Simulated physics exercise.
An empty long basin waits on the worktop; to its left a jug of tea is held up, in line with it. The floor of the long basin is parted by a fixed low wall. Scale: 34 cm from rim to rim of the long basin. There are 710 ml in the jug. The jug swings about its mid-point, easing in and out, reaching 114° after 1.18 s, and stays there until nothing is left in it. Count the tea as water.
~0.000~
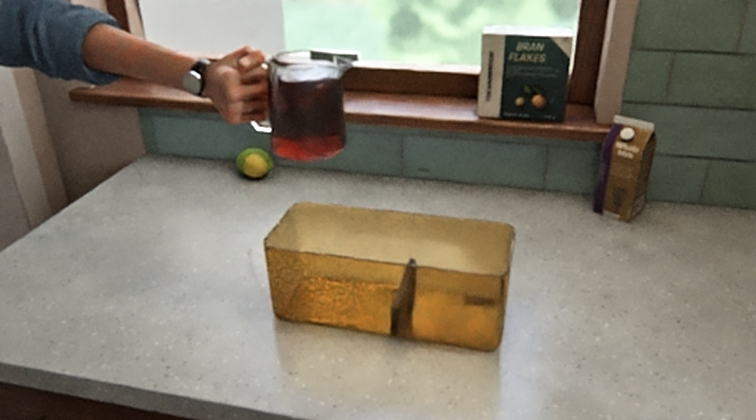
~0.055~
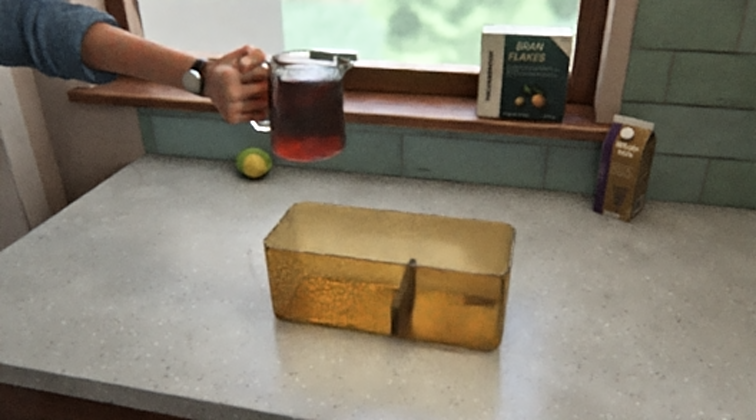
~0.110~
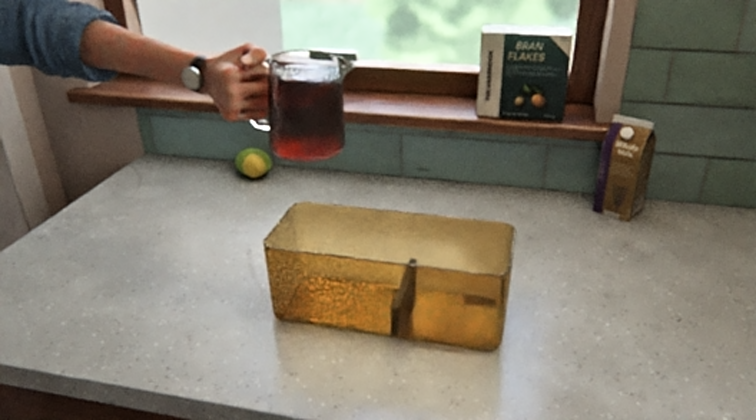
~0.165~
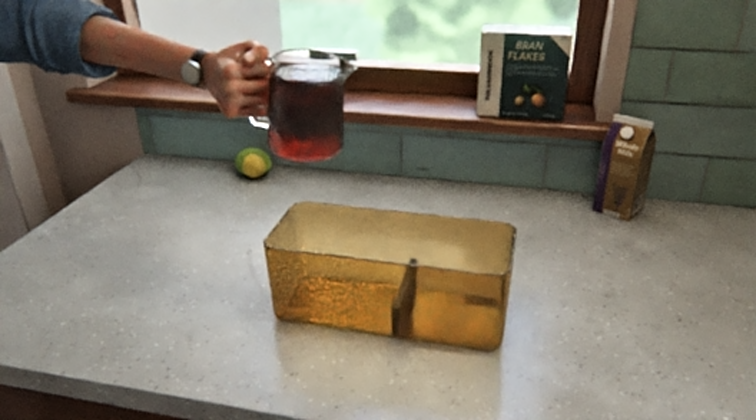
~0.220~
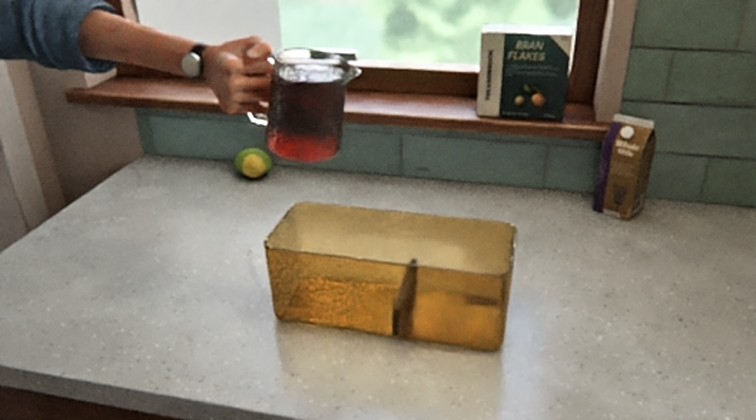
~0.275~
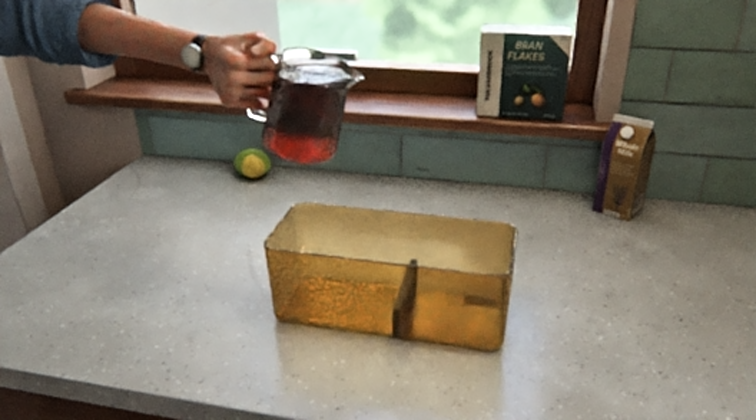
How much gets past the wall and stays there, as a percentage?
The far part has some 70 per cent.
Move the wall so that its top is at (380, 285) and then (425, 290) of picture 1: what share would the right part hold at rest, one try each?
In turn about 90 and 40 per cent.
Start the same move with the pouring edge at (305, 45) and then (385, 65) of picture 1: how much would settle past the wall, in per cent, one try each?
First 5, then 90 per cent.
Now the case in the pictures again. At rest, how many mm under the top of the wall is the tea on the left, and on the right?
Some 40 mm on the left and 22 mm on the right.
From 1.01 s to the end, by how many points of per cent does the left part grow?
Some 26 per cent.
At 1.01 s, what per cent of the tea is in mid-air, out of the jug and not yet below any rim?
Near 24 in a hundred.
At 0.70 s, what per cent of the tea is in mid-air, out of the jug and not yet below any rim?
Some 16 per cent.
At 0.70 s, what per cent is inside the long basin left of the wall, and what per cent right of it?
Near 0 on the left, 4 on the right.
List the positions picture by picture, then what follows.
Tilt 0°; pouring edge (353, 64); surface from (275, 71) to (341, 74); the long basin's rim runs from (279, 223) to (512, 250); the wall's top is at (404, 282), in the first picture.
Tilt 1°; pouring edge (353, 64); surface from (275, 70) to (340, 74), in the second picture.
Tilt 2°; pouring edge (355, 65); surface from (275, 70) to (341, 75), in the third picture.
Tilt 5°; pouring edge (357, 68); surface from (277, 71) to (344, 76), in the fourth picture.
Tilt 10°; pouring edge (361, 72); surface from (278, 72) to (347, 77), in the fifth picture.
Tilt 15°; pouring edge (364, 78); surface from (279, 75) to (352, 77), in the sixth picture.
Then, 0.70 s in, the tilt is 73° and 79 per cent is still to pour, 0 is left of the wall and 4 right of it.
Then, 1.01 s in, the tilt is 108° and 24 per cent is still to pour, 3 is left of the wall and 49 right of it.
Then, 1.33 s in, the tilt is 114° and 1 per cent is still to pour, 25 is left of the wall and 70 right of it.
Then, 1.68 s in, the tilt is 114° and 0 per cent is still to pour, 28 is left of the wall and 71 right of it.
Finally, 28 per cent lies left of the wall, 70 right of it and 1 outside.
